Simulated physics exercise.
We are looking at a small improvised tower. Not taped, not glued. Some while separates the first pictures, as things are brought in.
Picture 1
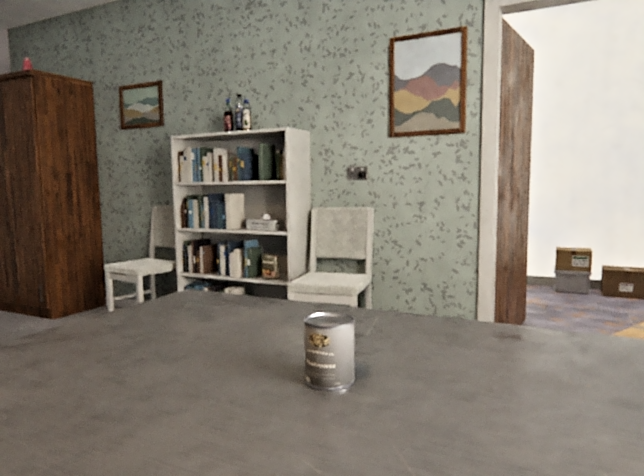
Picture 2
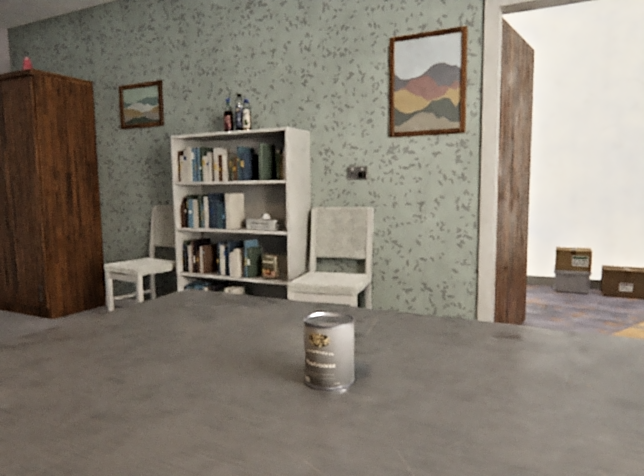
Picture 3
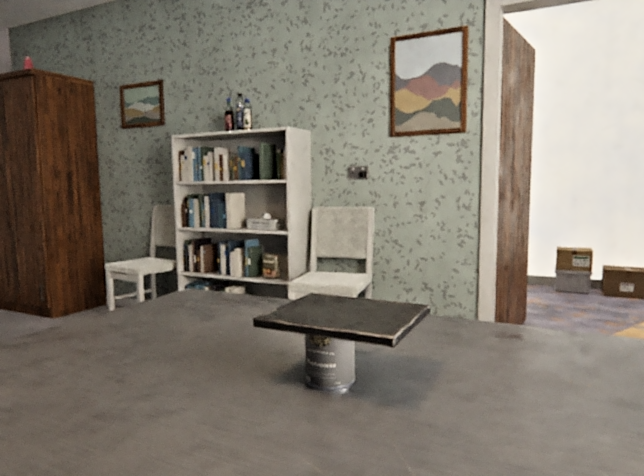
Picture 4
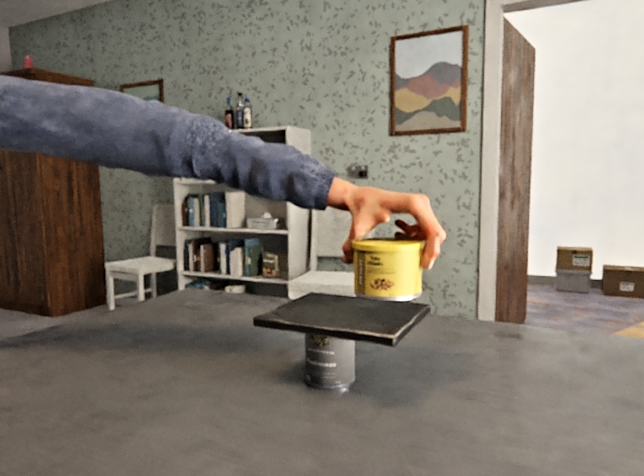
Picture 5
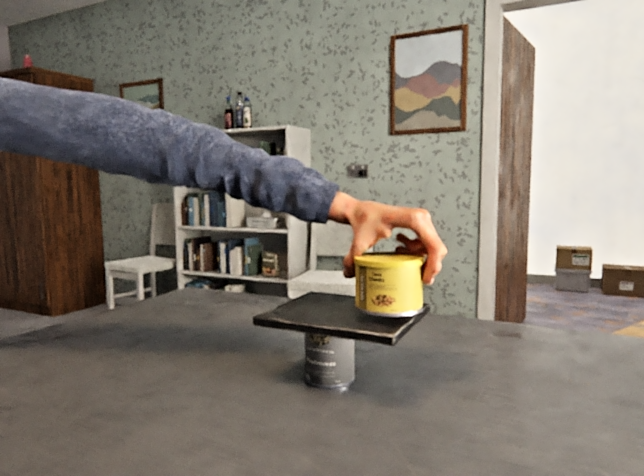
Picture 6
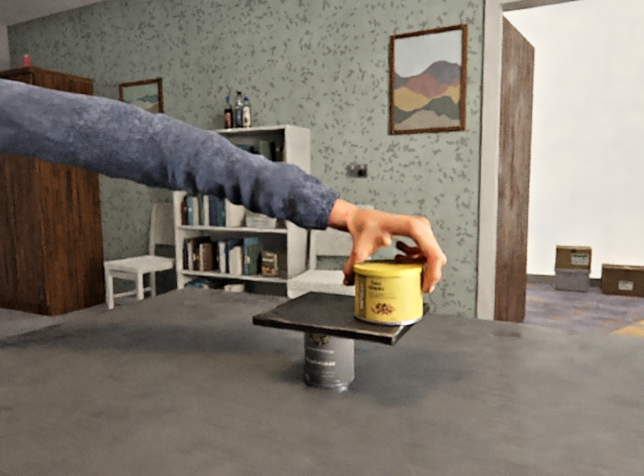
A hand lowers a yellow tub onto the right side of a dark board on a grey tin.
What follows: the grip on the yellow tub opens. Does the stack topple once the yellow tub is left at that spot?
It ends up with something fallen.
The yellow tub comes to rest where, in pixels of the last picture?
End position: Approximately (434, 368).
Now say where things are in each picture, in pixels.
In the first picture, the last thing is not in view yet; grey tin (330, 350).
In the second picture, the last thing is not in view yet; grey tin (329, 349).
In the third picture, the last thing is not in view yet; grey tin (330, 349).
The fourth picture shows coming down; yellow tub (387, 267); grey tin (330, 348).
The fifth picture shows coming down; yellow tub (389, 282); grey tin (330, 348).
The sixth picture shows in place under the hand; yellow tub (388, 290); grey tin (329, 347).
Then, 0.30 s later than the last frame, yellow tub now fallen; black lid tilted by 67°.
Then, 0.40 s later than the last frame, black lid on its side.
Then, 0.90 s later than the last frame, black lid upside down.
When it is over, fallen, yellow tub; lying over in the stack, black lid; grey tin as before. End places, in pixels of the last picture, yellow tub near (434, 368). The stack comes apart.
